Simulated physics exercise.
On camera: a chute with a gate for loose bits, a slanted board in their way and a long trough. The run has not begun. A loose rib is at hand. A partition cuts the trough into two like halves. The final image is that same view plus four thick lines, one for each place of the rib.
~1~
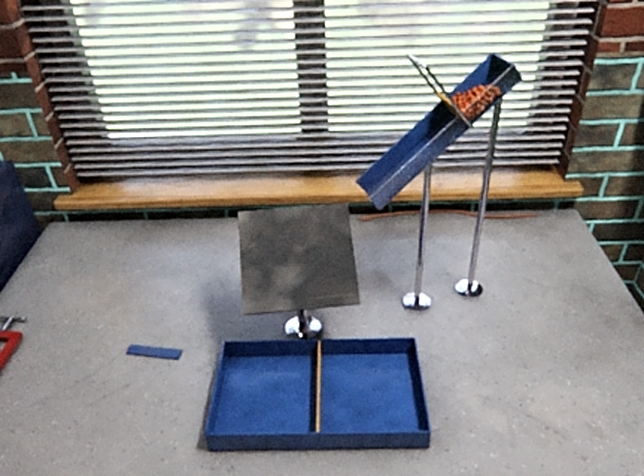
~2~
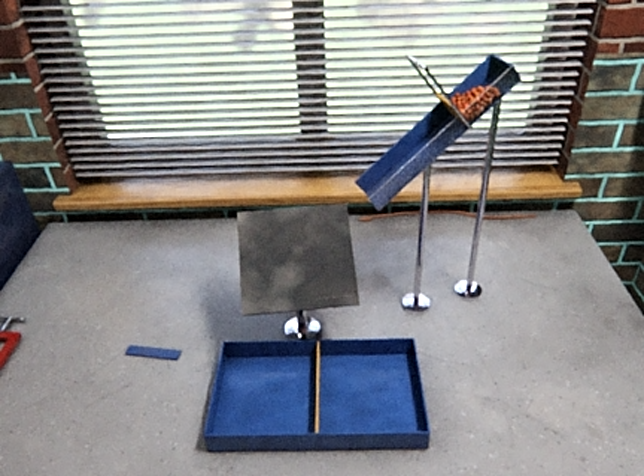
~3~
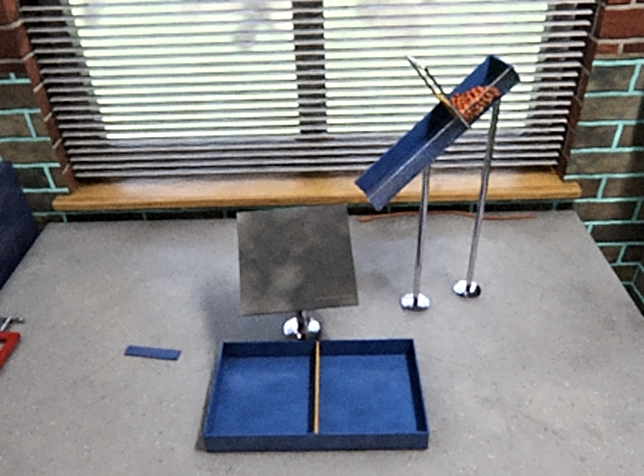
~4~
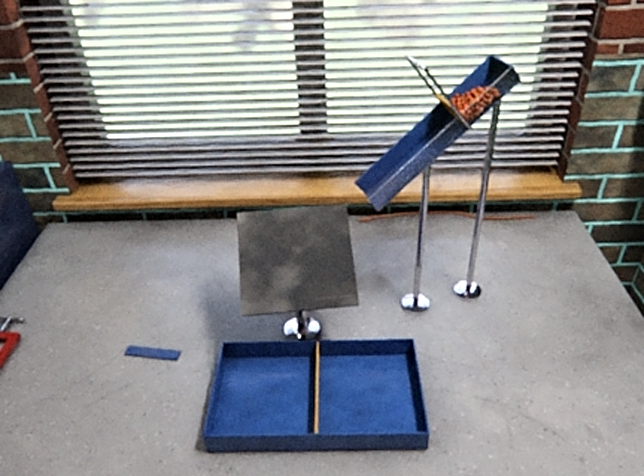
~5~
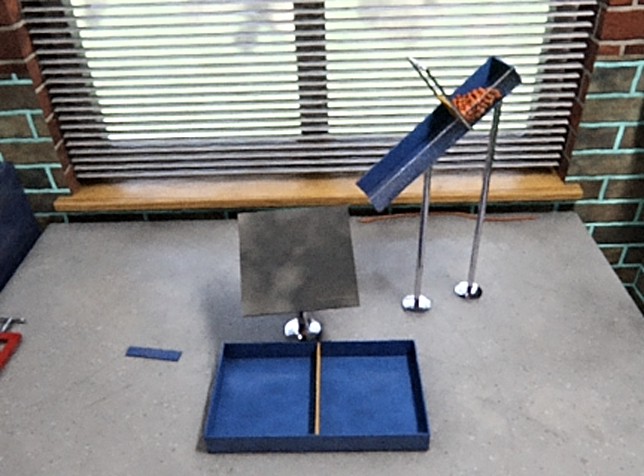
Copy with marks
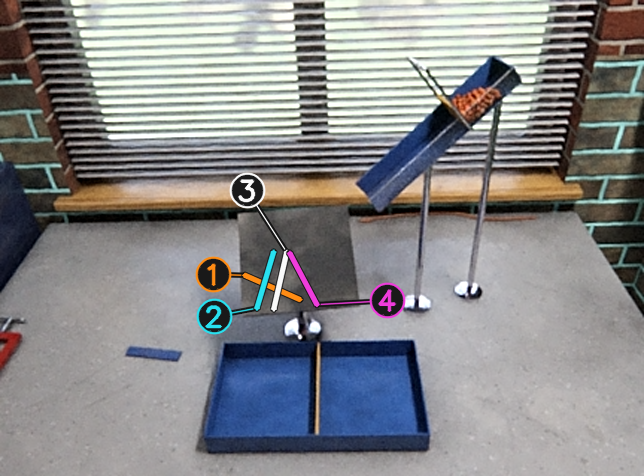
At the start, a blue chute on two metal stands slopes down to the left, holding orange bits behind a gate, with a tilted dark board and a divided blue tray nearby on a grey table. Nothing visibly moves afterward; the bits stay behind the closed gate and the tray remains empty.
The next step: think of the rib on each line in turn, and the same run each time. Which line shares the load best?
1.
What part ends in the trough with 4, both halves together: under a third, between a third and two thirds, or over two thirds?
It is over two thirds.
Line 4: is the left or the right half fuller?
The right half.
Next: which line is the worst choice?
Line 4.
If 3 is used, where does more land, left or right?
More lands on the left.
On the marked copy, line 1 from (244, 275) to (299, 299); line 2 from (273, 252) to (256, 308); line 3 from (286, 252) to (273, 308); line 4 from (289, 253) to (316, 304).
For line 1, of what is caught, roughly two thirds in the left half, roughly a third in the right.
For line 2, of what is caught, the larger part in the left half, about a tenth in the right.
For line 3, of what is caught, the larger part in the left half, about a tenth in the right.
For line 4, of what is caught, just a few in the left half, almost all in the right.
